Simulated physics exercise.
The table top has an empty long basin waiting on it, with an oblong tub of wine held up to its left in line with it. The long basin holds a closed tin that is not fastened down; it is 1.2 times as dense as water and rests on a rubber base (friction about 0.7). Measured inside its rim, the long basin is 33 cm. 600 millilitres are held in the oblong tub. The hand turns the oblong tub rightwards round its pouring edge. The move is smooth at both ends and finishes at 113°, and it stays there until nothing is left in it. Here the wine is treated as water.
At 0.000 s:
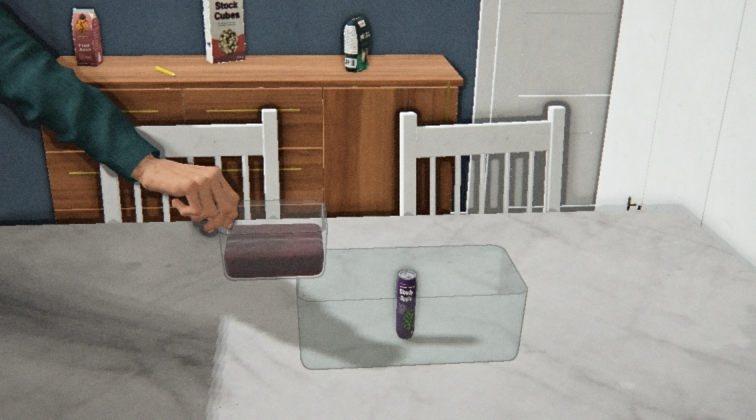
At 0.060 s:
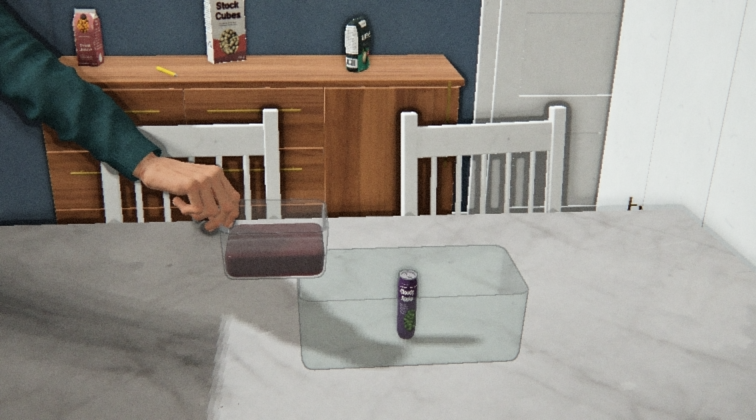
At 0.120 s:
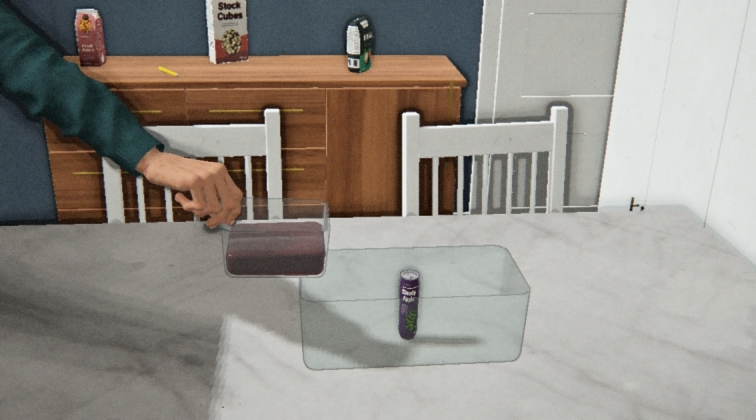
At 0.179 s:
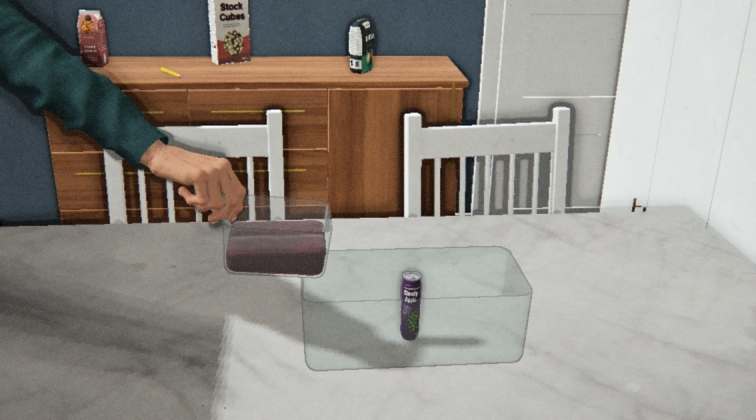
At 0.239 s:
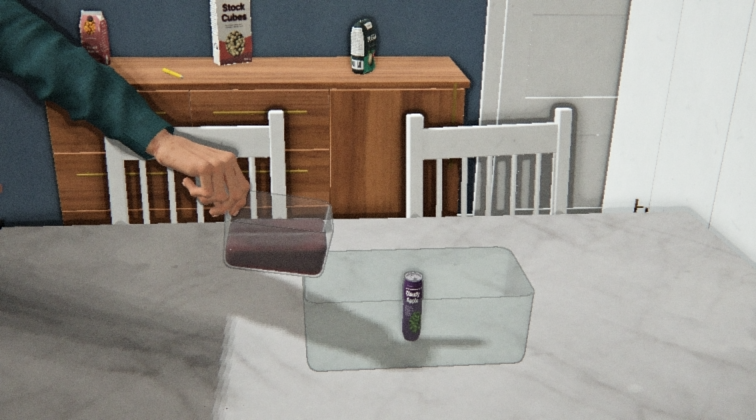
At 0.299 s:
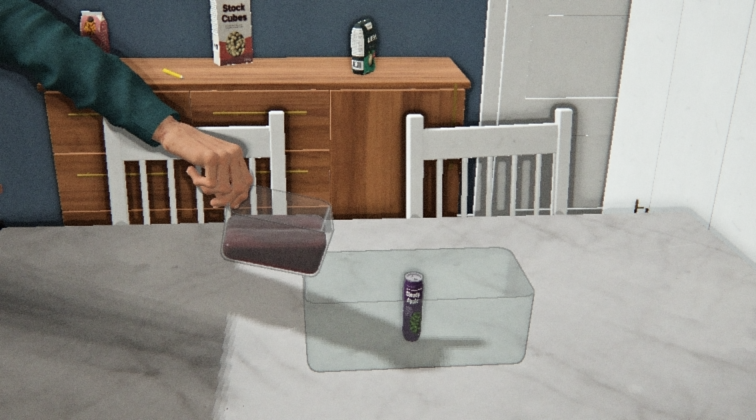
On a marble table, a hand slowly tilts a tub of dark liquid slightly rightwards.
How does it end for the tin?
It is left on its base.
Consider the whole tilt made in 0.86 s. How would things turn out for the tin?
Well, the tin simply tips.
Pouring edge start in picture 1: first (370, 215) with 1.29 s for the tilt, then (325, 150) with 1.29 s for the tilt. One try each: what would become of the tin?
Try 1: Still standing; try 2: Still standing.
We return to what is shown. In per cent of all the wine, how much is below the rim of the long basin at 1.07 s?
I reckon close to 76 per cent.
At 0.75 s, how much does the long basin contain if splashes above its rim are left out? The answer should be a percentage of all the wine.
I'd put it near 8 percent.
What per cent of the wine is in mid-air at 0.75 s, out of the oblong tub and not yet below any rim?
About 34 per cent.
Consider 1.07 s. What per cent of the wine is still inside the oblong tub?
About 10 percent.
By 0.75 s the tilt is 70° and 59 per cent is still to pour; the tin stands where it began.
By 1.07 s the tilt is 105° and 9 per cent is still to pour; the tin stands where it began.
By 1.42 s the tilt is 113° and 0 per cent is still to pour; the tin stands where it began.
By 1.79 s the tilt is 113° and 0 per cent is still to pour; the tin stands where it began.
At rest the tin stands where it began.
